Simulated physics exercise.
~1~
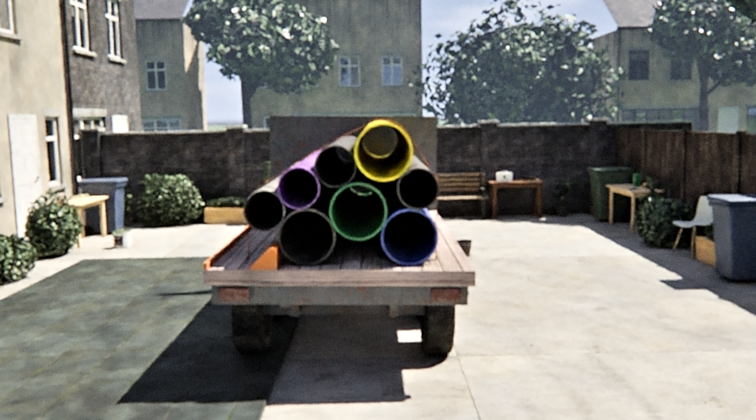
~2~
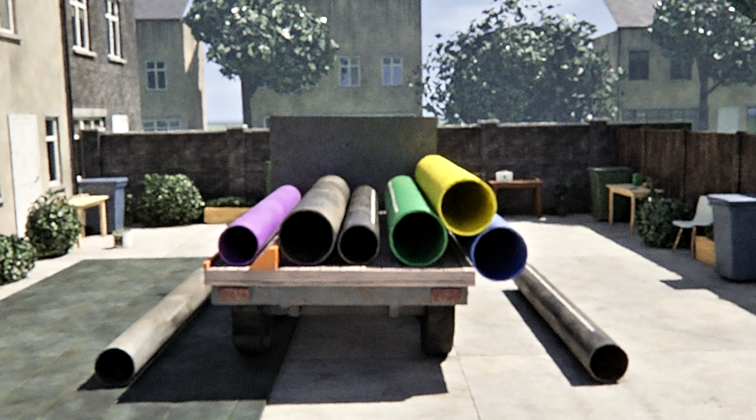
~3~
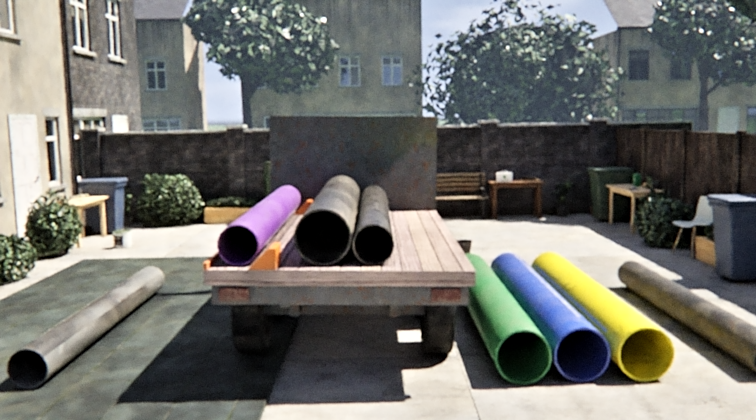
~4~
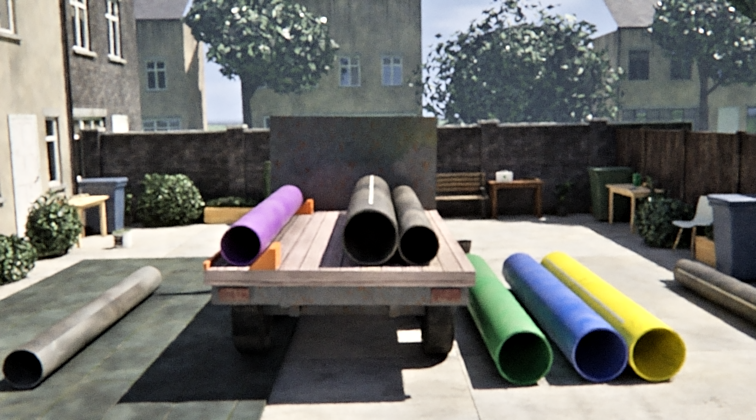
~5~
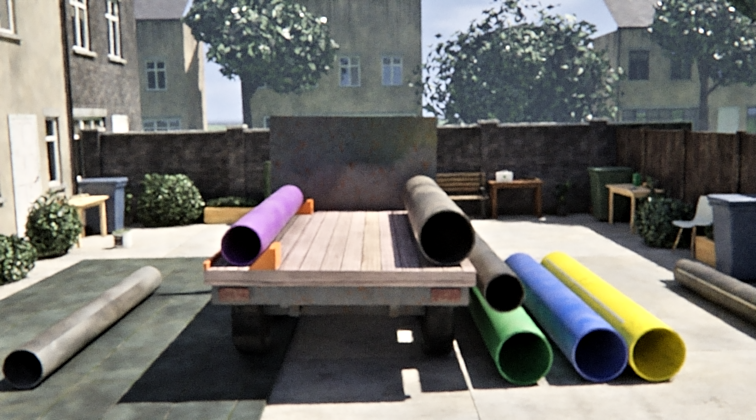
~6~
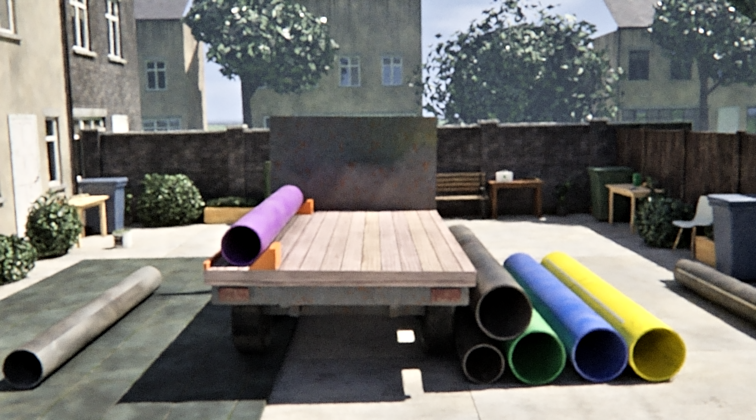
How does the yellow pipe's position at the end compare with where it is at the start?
At the start the yellow pipe sits on top of the stack on the trailer, and by the end it lies on the ground to the right of the trailer, beside the blue pipe.
